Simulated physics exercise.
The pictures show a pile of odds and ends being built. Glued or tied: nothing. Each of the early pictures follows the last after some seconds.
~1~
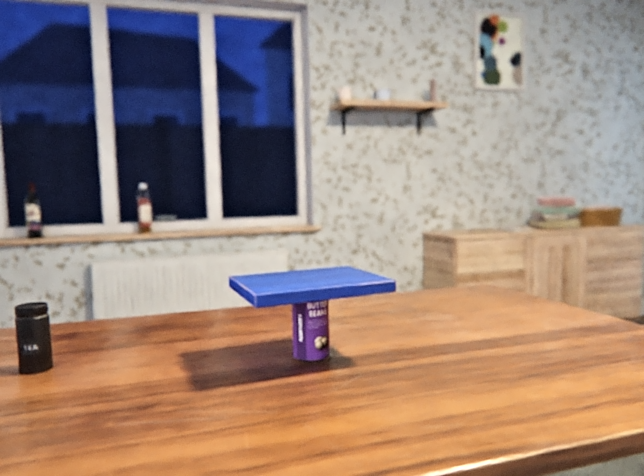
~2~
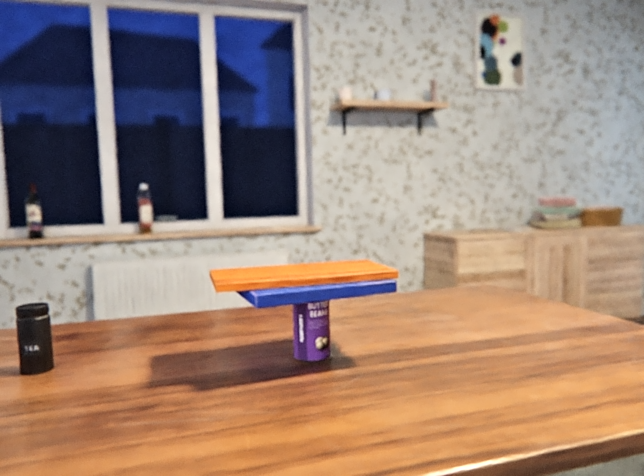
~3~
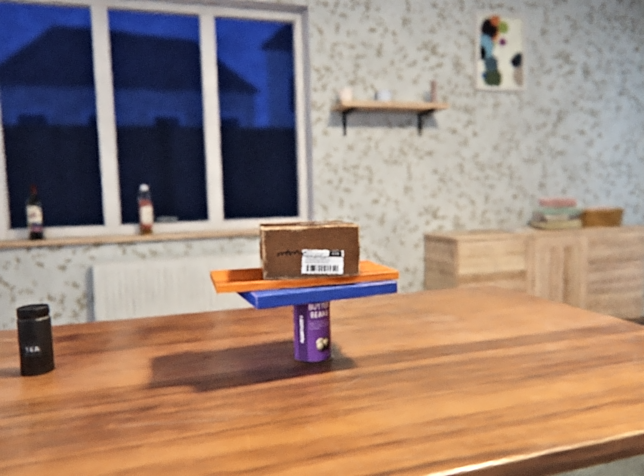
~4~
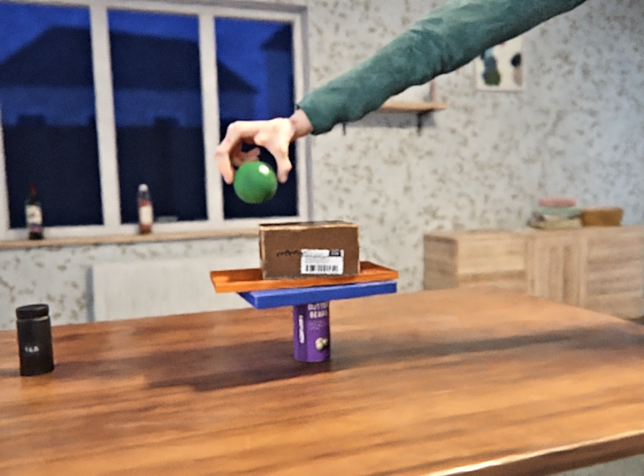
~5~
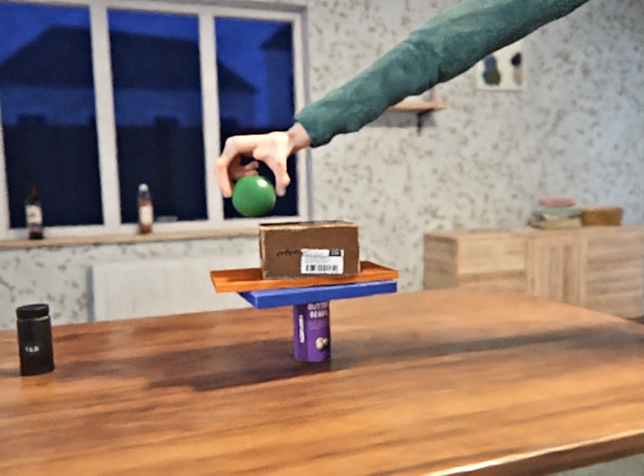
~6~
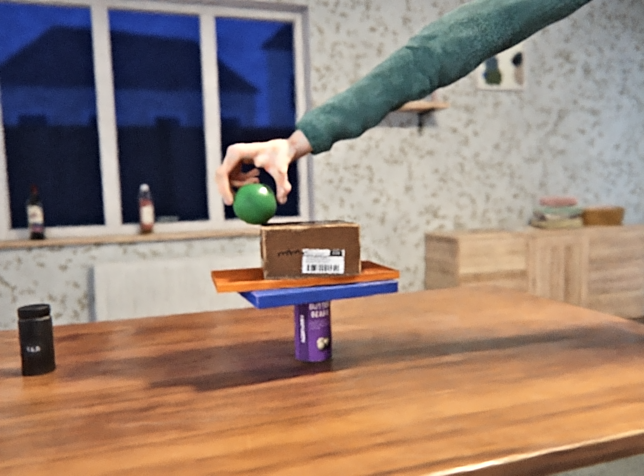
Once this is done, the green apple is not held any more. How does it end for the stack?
It ends with the stack collapsed.
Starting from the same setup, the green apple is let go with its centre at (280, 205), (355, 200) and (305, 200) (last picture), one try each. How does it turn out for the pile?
So the first time it stays intact, the second time it tips over, and the third time it stays intact.
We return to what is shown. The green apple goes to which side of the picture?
It shifts to the viewer's left.
Then, 0.80 s after the last picture, green apple now fallen; brown box tipped 12° from how it was; orange board tipped 12° from how it was.
Then, 1.10 s after the last picture, brown box now fallen; orange board tipped 52° from how it was; blue board tipped 51° from how it was.
Then, 1.40 s after the last picture, blue board and orange board now fallen; purple tin on its side.
At rest, fallen, brown box, blue board, orange board and green apple; tipped over in the pile, purple tin; black shaker in place. Seen from the same camera at the end, green apple near (114, 362). The pile gives way.
